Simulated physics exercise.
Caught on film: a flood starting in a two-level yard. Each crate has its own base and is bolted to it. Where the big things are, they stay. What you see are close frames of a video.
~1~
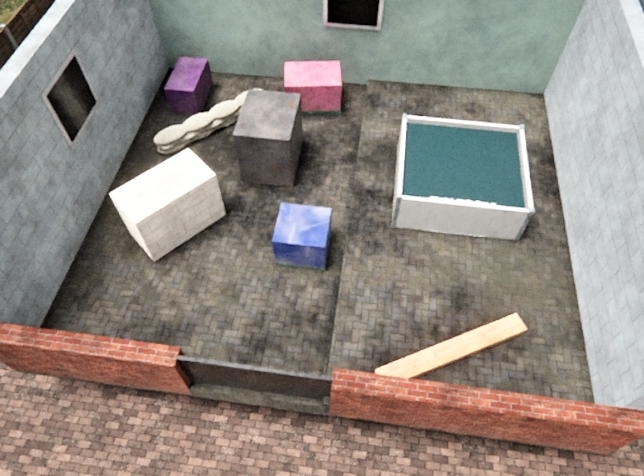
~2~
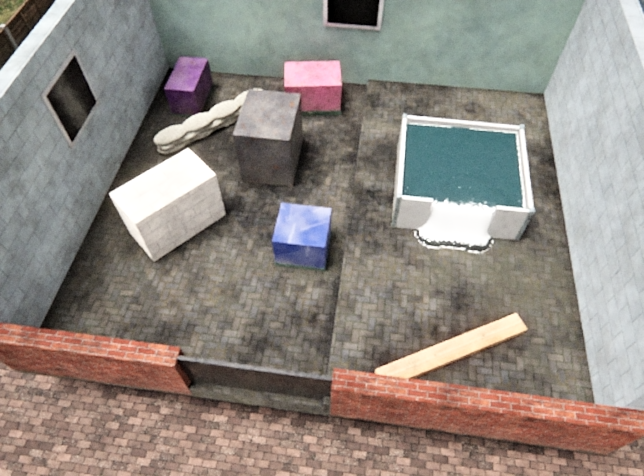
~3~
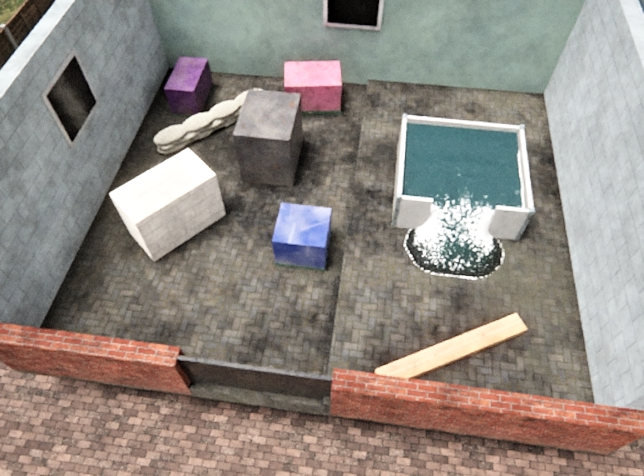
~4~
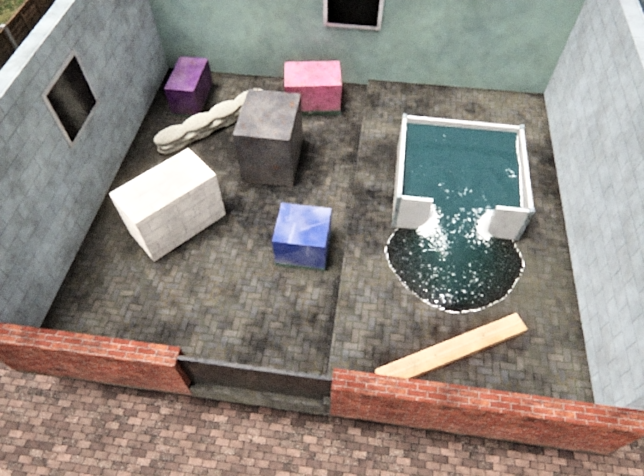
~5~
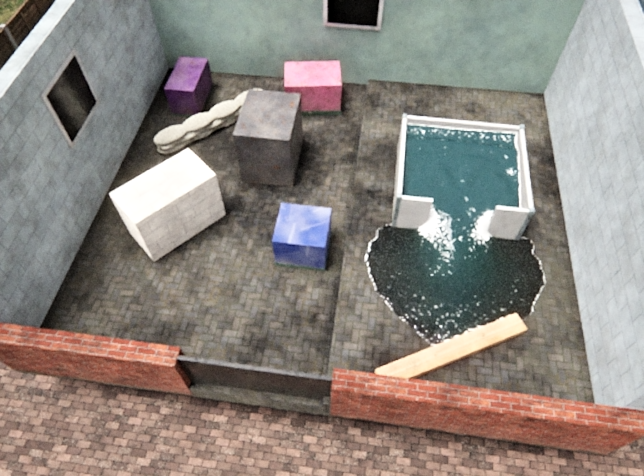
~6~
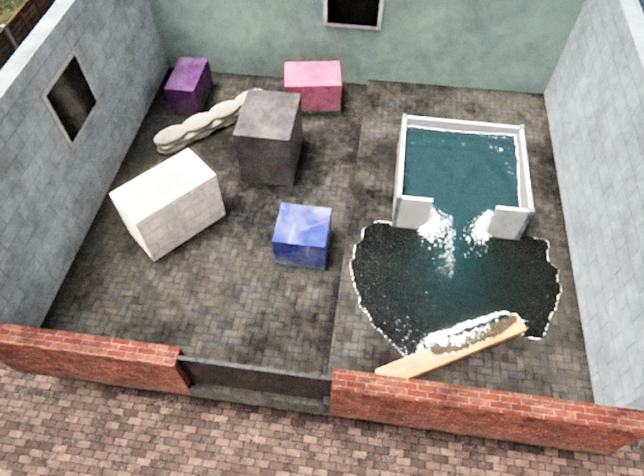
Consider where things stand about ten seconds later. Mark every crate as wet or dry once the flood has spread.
Pink crate: Dry, purple crate: Wet, blue crate: Dry.
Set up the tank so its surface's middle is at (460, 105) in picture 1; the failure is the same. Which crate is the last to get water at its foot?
The crate marked pink comes last.
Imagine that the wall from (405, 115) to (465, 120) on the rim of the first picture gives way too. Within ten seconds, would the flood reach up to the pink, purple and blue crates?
Pink: Flooded, purple: Flooded, blue: Flooded.
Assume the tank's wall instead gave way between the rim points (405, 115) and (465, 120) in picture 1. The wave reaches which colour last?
The blue one.
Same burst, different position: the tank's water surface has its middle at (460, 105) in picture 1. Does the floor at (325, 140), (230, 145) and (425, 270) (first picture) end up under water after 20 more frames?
As listed: No water, free of water, under water.
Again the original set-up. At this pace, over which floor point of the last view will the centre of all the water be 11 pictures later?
About (437, 254) in the last view.
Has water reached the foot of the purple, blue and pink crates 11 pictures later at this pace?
Purple dry, blue wet, pink dry.
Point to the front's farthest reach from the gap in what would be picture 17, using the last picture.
Close to (122, 360).
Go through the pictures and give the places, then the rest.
In the first picture, still water in the water tank at (462, 164).
In the second picture, the front is at (421, 237), out from the gap at (457, 223).
In the third picture, the front is at (424, 264), out from the gap at (457, 224).
In the fourth picture, water pours out at (457, 223) and has run to (441, 303).
In the fifth picture, the front is at (436, 340), out from the gap at (457, 223).
In the sixth picture, water pours out at (457, 223) and has run to (412, 354).
A moment on, water covers 20 % of the floor; the pink crate not reached, the purple crate not reached, the blue crate water round its plinth.
Next, water covers 30 % of the floor; the pink crate not reached, the purple crate not reached, the blue crate water round its plinth.
Then, water covers 40 % of the floor; the pink crate not reached, the purple crate not reached, the blue crate water round its plinth.
Later, water covers 60 % of the floor; the pink crate not reached, the purple crate water round its plinth, the blue crate water round its plinth.
In the end, water covers 85 % of the floor; the pink crate stayed above the water, the purple crate was topped, the blue crate stayed above the water.
